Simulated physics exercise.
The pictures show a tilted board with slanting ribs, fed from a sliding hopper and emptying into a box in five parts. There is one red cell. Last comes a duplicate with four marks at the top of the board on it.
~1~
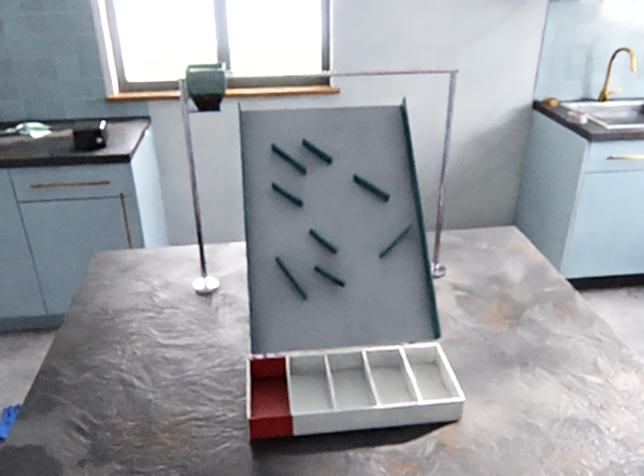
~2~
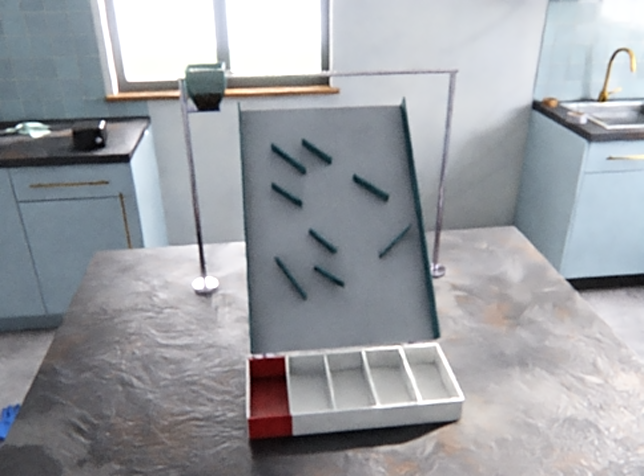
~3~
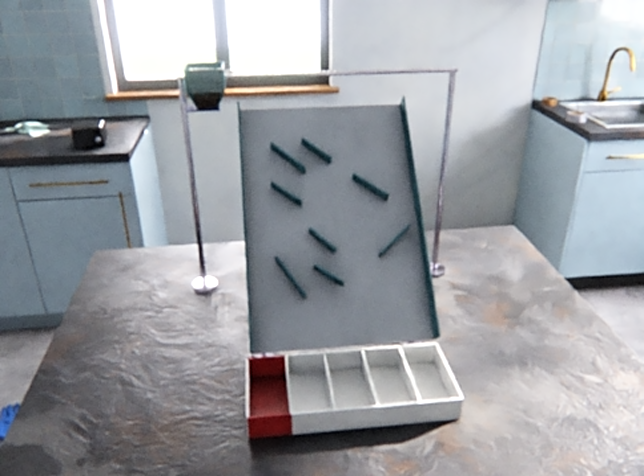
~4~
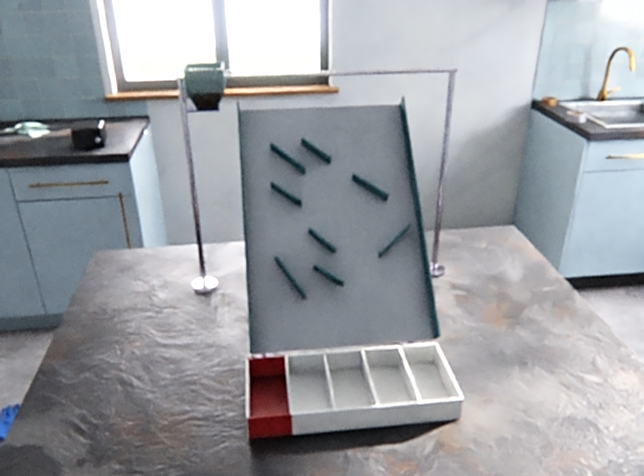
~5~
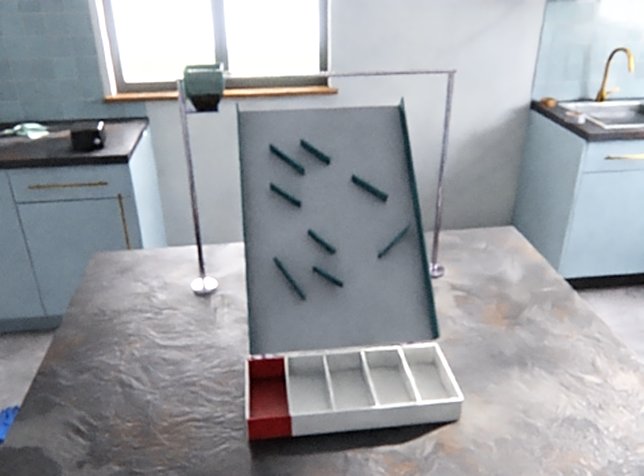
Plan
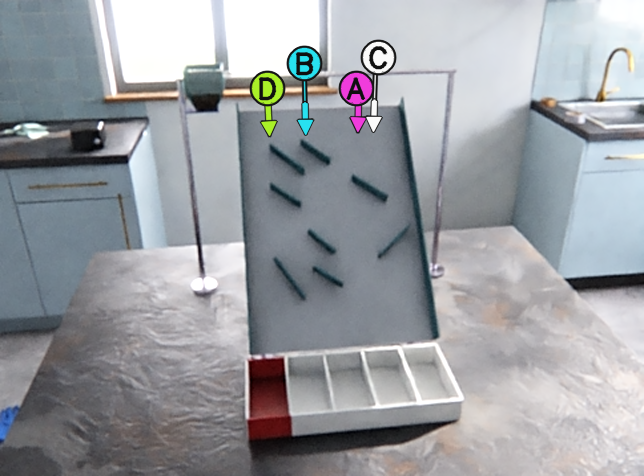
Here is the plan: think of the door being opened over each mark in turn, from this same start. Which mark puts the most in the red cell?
Choose D.
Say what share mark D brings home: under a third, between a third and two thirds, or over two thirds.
Between a third and two thirds.
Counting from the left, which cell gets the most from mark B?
The fourth from the left.
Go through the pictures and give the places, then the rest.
The first frame shows hopper near (208, 100), allspice berries, door shut.
The second frame shows ribs (272, 143) to (306, 169), (303, 138) to (332, 159), (272, 182) to (303, 202).
The third frame shows ribs (354, 173) to (390, 195), (310, 228) to (336, 250), (381, 253) to (411, 224).
The fourth frame shows ribs (276, 256) to (306, 296), (314, 265) to (344, 283).
The fifth frame shows red cell near (270, 426), number 1 of 5 from the left.
On the marked copy, mark A meets the board at (358, 126); mark B meets the board at (305, 129); mark C meets the board at (373, 126); mark D meets the board at (269, 130).
For mark A, none at all in the red cell, all but a few in other cells.
For mark B, none at all in the red cell, all but a few in other cells, only a few outside the box.
For mark C, none at all in the red cell, the whole lot in other cells.
For mark D, close to half in the red cell, close to a third in other cells, a small share outside the box.
